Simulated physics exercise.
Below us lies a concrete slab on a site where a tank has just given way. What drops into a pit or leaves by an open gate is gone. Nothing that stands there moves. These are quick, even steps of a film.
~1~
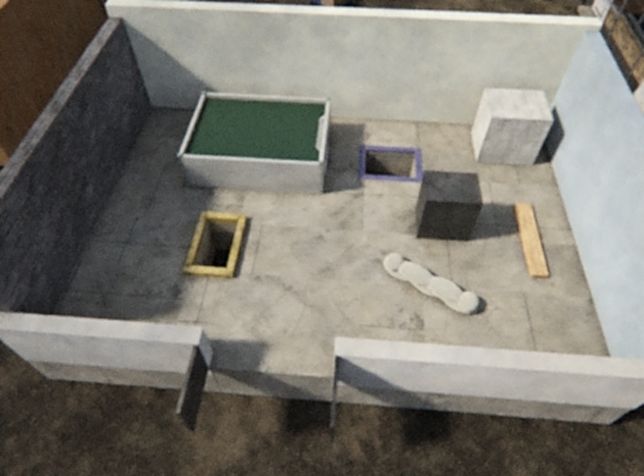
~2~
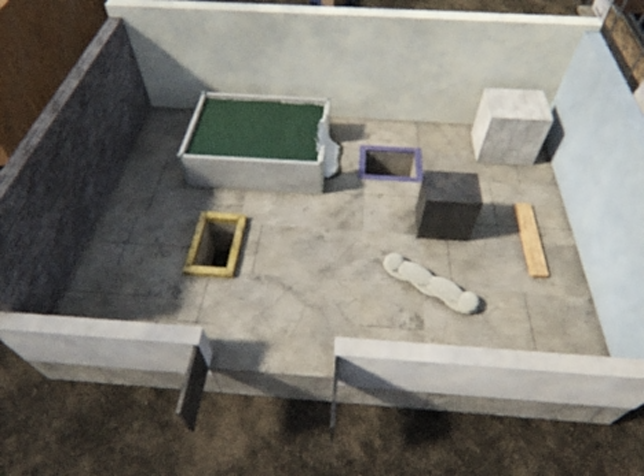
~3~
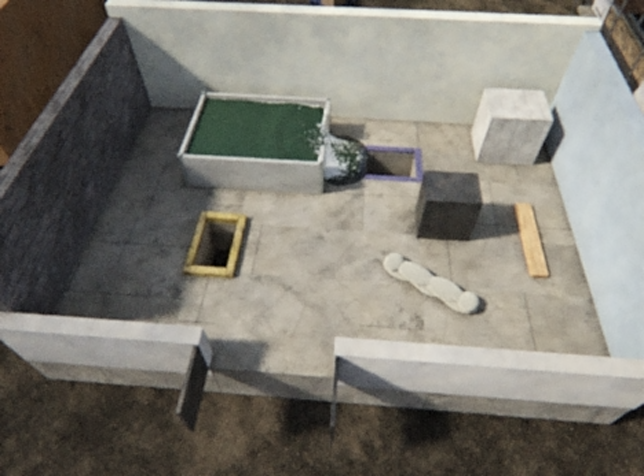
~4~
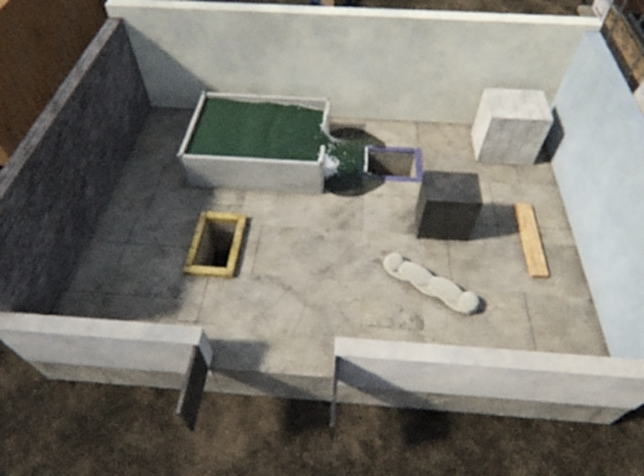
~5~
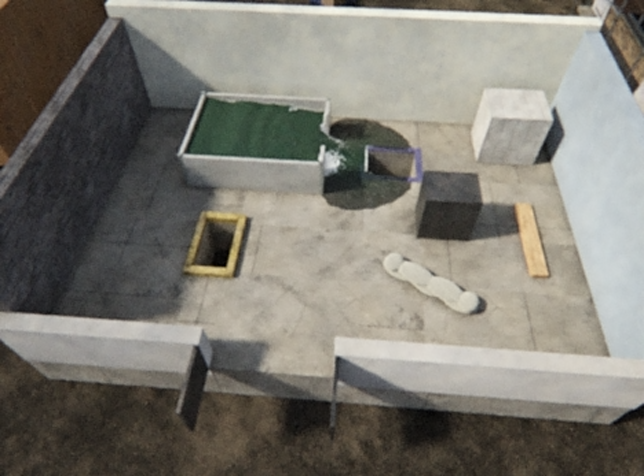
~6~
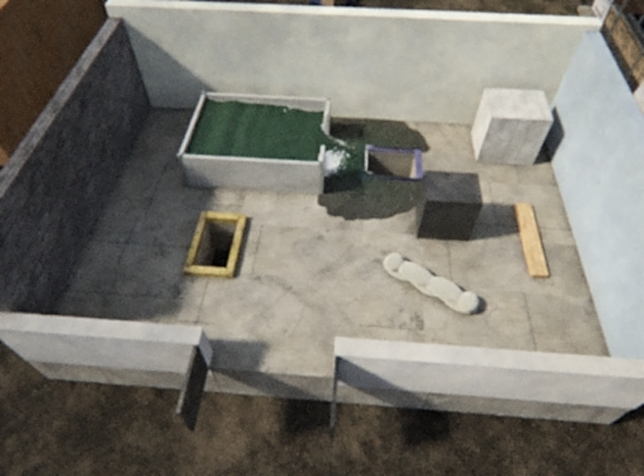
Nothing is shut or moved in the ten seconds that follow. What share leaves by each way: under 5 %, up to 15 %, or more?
One by one: The gate takes not even 5 %; the yellow pit takes not even 5 %; the blue pit takes above 15 %.
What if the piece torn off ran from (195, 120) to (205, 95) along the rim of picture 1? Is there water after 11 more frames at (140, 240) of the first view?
Verdict: Under water.
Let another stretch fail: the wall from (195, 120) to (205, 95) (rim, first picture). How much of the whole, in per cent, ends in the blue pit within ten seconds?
Roughly, in per cent: Blue 4.
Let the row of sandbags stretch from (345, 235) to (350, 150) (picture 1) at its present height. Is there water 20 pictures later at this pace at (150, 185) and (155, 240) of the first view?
In that order: Free of water, clear.
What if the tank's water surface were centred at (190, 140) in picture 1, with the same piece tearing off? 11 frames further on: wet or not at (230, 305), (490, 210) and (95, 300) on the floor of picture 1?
As listed: Free of water, awash, clear.
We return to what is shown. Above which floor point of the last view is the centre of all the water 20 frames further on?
Roughly at (316, 164).
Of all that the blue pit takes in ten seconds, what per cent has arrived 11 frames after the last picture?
Some 40 per cent.
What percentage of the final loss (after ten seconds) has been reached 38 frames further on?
Close to 80 %.
A moment on, water covers 15 % of the floor; the gate 0 %, the yellow pit 0 %, the blue pit 11 %.
Next, water covers 20 % of the floor; the gate 0 %, the yellow pit 0 %, the blue pit 19 %.
Then, water covers 30 % of the floor; the gate 0 %, the yellow pit 0 %, the blue pit 27 %.
Later, water covers 40 % of the floor; the gate 0 %, the yellow pit 0 %, the blue pit 39 %.
In the end, water covers 55 % of the floor; the gate 0 %, the yellow pit 0 %, the blue pit 49 %.
